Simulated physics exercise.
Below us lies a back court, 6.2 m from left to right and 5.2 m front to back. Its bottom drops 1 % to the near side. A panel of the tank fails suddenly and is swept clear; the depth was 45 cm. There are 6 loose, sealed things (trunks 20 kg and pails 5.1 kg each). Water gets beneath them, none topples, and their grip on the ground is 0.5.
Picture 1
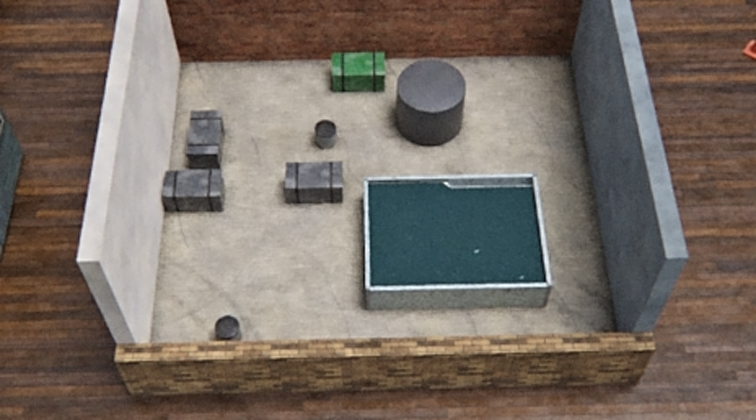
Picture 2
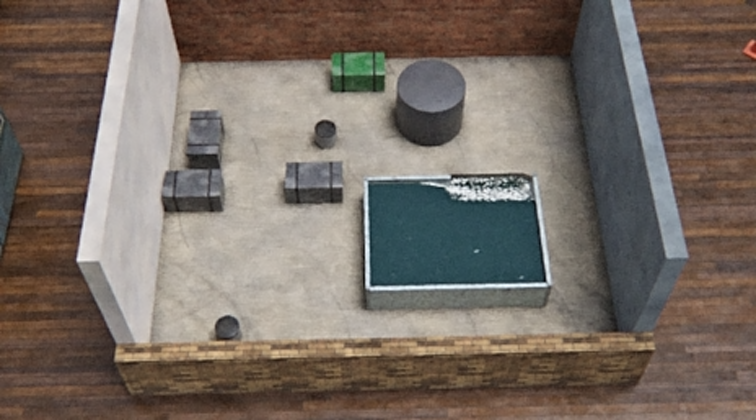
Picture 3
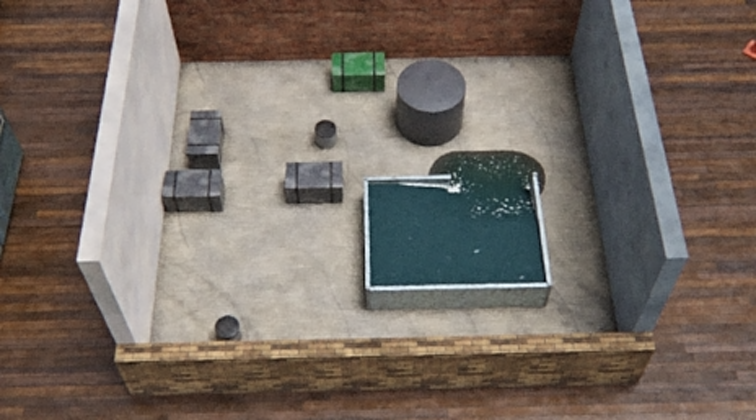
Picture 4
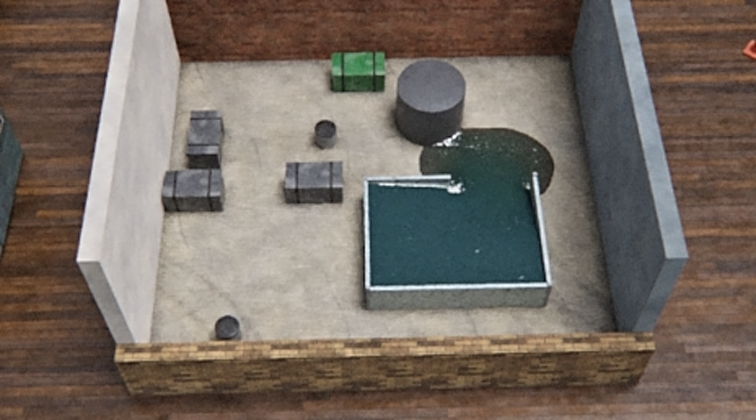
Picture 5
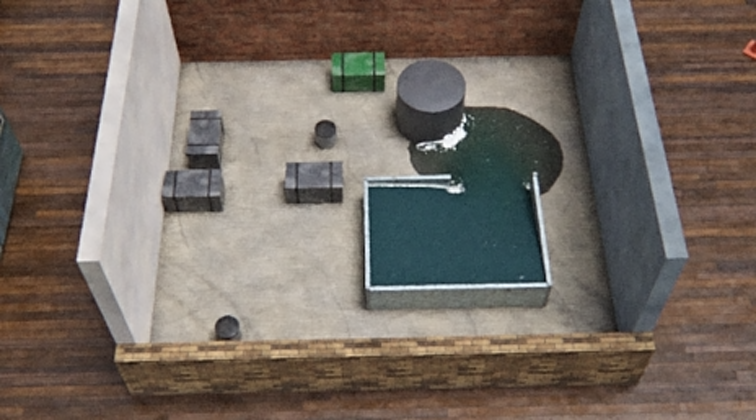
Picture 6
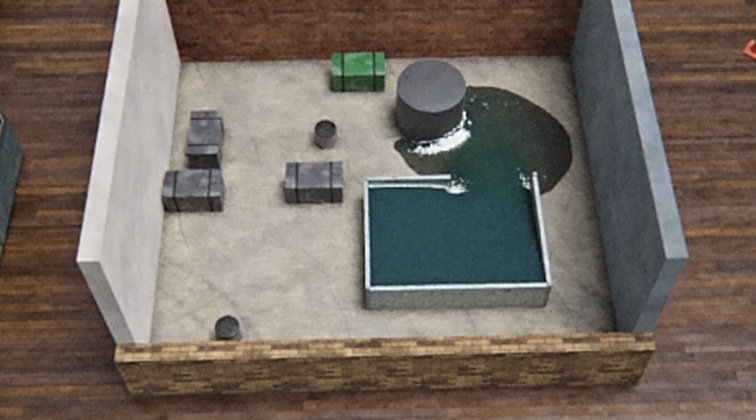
Dark green water pours from the tank's back corner and spreads around the gray cylinder.
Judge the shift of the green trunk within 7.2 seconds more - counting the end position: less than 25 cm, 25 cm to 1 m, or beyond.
Green trunk travels far.
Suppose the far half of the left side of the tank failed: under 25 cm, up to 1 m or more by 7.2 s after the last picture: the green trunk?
Then the green trunk moves a short way.
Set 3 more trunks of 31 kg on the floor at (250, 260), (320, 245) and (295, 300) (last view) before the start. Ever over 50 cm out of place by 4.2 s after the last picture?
In turn: Less, under, less.
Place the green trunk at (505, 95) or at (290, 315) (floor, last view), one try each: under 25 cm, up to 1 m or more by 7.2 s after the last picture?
In turn: It gets carried off; it stays put.
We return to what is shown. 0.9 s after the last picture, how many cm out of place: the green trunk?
About 0 cm.
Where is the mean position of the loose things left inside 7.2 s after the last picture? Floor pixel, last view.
Around (236, 236).
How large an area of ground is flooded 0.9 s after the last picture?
About 11.0 m2.
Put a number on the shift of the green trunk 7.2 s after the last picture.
About 250 cm.
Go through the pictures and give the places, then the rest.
The green trunk at (358, 64) rests on the ground; water covers 4.0 m2; 0 of 6 have shifted, in the first frame.
The green trunk at (358, 64) rests on the ground; water covers 4.5 m2; 0 of 6 have shifted, in the second frame.
The green trunk at (358, 64), on the bottom; 5.2 m2 under water; 0 of 6 have shifted, in the third frame.
The green trunk at (358, 64) rests on the ground; 5.9 m2 under water; 0 of 6 have shifted, in the fourth frame.
The green trunk at (358, 64), on the bottom; 6.6 m2 under water; 0 of 6 have shifted, in the fifth frame.
The green trunk at (358, 64), on the bottom; water covers 7.3 m2; 0 of 6 have shifted, in the sixth frame.
Then, 0.9 s after the last picture the green trunk is near (358, 64), 0.0 m from its start, aground; 0 afloat.
Then, 2.8 s after the last picture the green trunk is near (346, 67), 0.2 m from its start, aground; 0 afloat.
Then, 4.8 s after the last picture the green trunk is near (252, 107), 1.8 m from its start, afloat; 3 afloat.
Then, 7.2 s after the last picture the green trunk is near (242, 161), 2.5 m from its start, afloat; 2 afloat.
